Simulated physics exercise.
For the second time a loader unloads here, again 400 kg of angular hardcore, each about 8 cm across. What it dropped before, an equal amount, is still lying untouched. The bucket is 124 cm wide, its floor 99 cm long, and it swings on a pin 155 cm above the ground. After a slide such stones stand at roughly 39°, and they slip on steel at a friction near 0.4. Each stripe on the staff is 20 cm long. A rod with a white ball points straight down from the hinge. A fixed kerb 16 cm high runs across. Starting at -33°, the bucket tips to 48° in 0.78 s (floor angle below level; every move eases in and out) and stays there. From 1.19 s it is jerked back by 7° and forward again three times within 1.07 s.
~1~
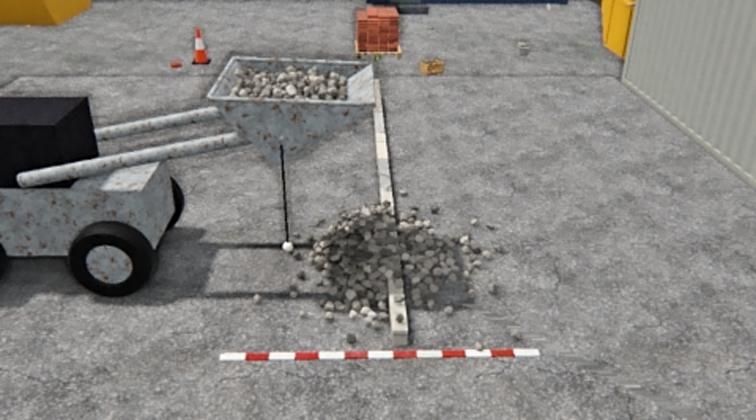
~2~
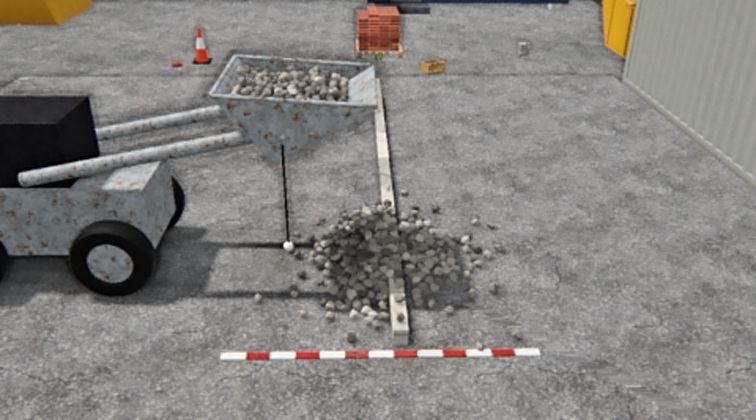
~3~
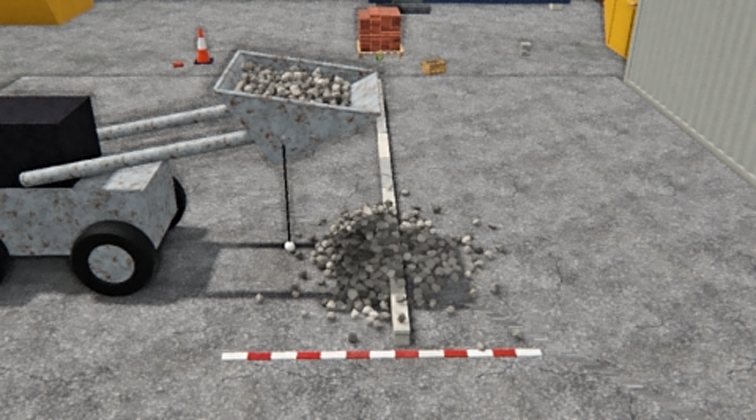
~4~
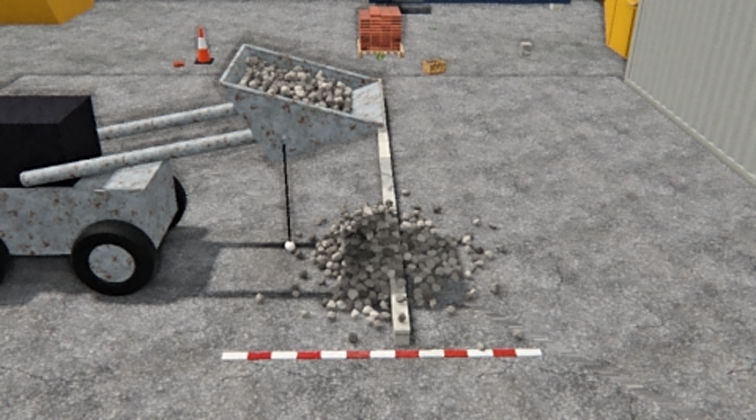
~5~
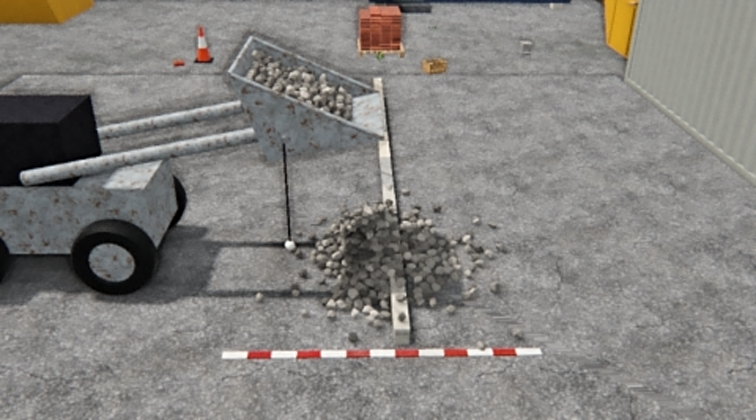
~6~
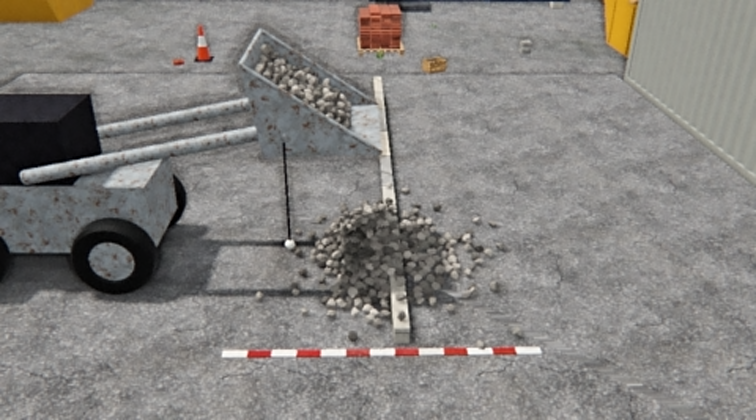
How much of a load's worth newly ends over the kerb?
Roughly 48 per cent of a load more.
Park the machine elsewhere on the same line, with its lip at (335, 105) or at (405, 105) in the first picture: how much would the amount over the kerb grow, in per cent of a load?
First some 10, then 90 per cent.
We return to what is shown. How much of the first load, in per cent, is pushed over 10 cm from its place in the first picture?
About 10 per cent.
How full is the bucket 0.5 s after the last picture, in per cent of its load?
It holds some 80 per cent.
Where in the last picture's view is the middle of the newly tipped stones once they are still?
Their middle is at about (386, 242).
Then, 0.2 s after the last picture the floor is at 35°; in per cent of one load, 100 in the bucket, 75 on this side of the kerb, 25 over the kerb; the foremost stones are at (490, 256).
Then, 0.5 s after the last picture the floor is at 48°; in per cent of one load, 79 in the bucket, 96 on this side of the kerb, 25 over the kerb; the foremost stones are at (490, 256).
Then, 2.4 s after the last picture the floor is at 48°; in per cent of one load, 0 in the bucket, 127 on this side of the kerb, 73 over the kerb; the foremost stones are at (509, 238).
Then, 5.2 s after the last picture the floor is at 48°; in per cent of one load, 0 in the bucket, 127 on this side of the kerb, 73 over the kerb; the foremost stones are at (509, 238). Net gain over the kerb, 48.
